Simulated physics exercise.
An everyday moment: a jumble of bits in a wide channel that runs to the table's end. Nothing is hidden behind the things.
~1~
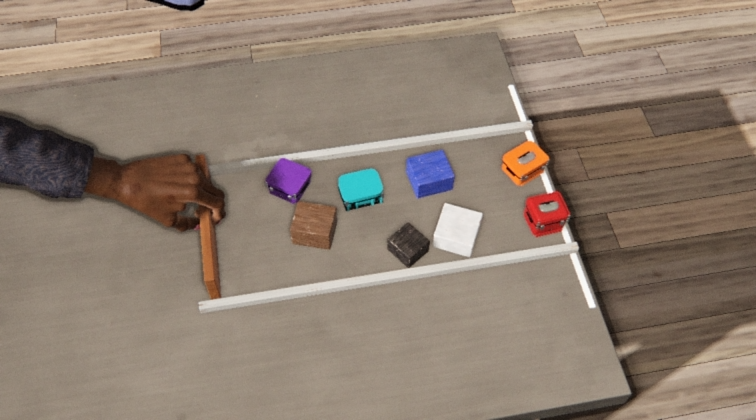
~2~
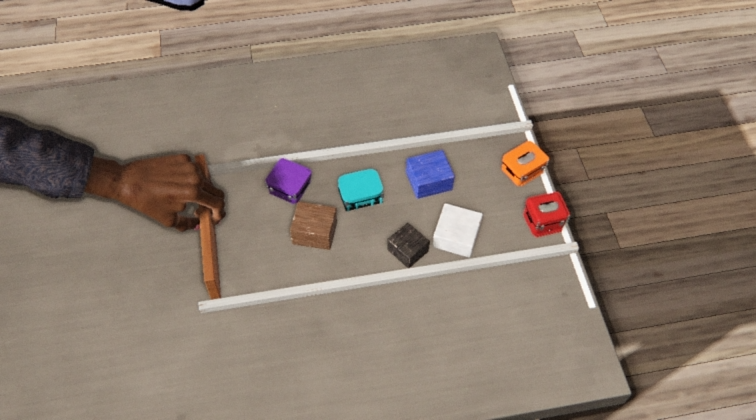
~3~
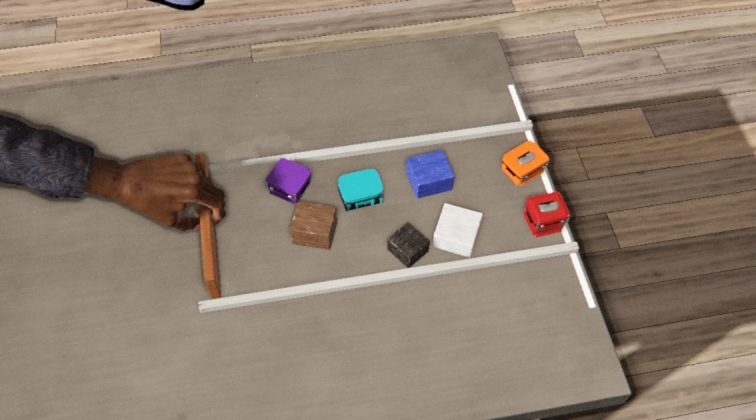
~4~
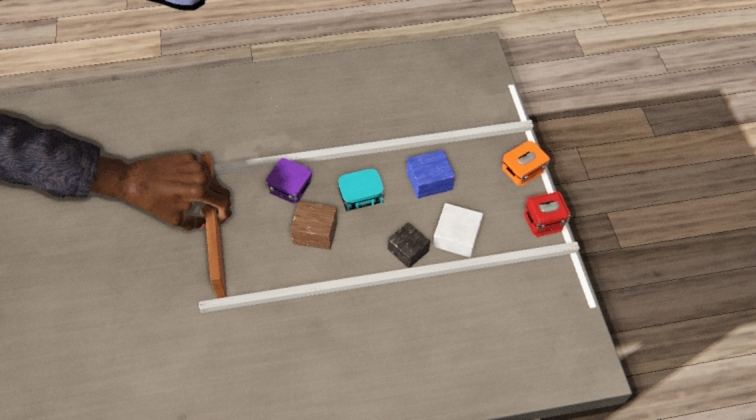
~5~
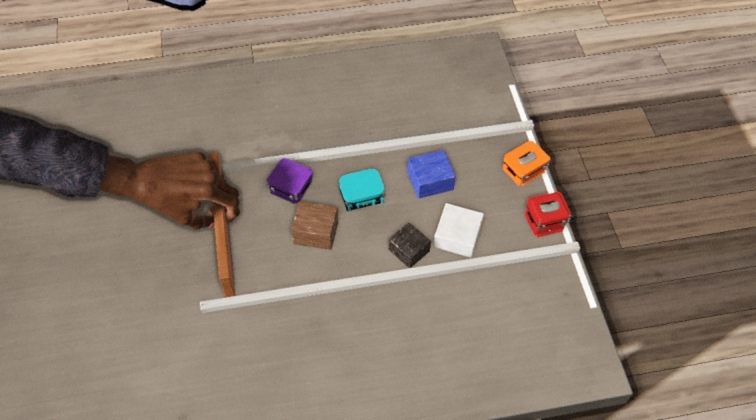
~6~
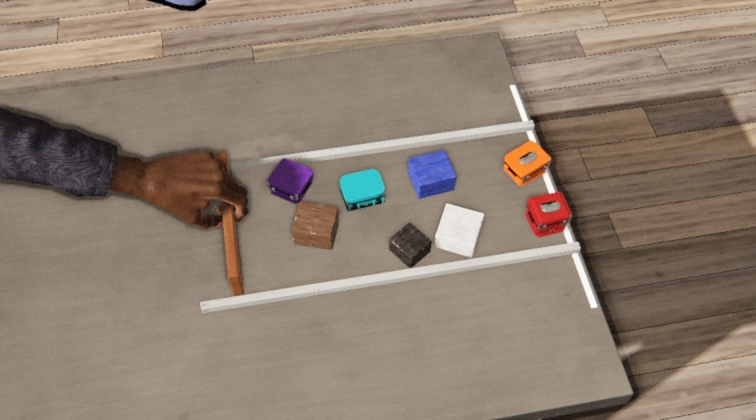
To begin with, a hand holds a wooden board still at the left of a channel between white strips, with purple, turquoise, blue, brown, black, white, orange and red blocks and cases scattered inside. Then the hand slides the board slightly right, nearing the brown block, while the objects stay practically still.
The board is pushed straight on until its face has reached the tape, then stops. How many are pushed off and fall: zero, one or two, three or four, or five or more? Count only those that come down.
Here the number that fall off is five or more.
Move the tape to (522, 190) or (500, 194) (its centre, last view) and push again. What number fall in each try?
It would be 5 and 3.
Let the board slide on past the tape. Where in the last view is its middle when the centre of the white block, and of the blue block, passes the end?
Its middle is around (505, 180) and around (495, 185).
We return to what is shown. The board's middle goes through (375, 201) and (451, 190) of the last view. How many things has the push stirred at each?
4 and 8.
Early on, none off yet; red case at rest near (547, 215); orange case at rest near (526, 164); white block at rest near (459, 230).
A while later, none off yet; red case at rest near (547, 215); orange case at rest near (526, 164); white block travelled a little near (479, 228).
Further along, one off so far; red case leaning well over near (598, 237); orange case on its side near (572, 188); white block travelled well along near (559, 219).
Finally, the number that fall off is five or more; lost, purple case, brown block, turquoise case, black block, blue block, white block, orange case and red case.
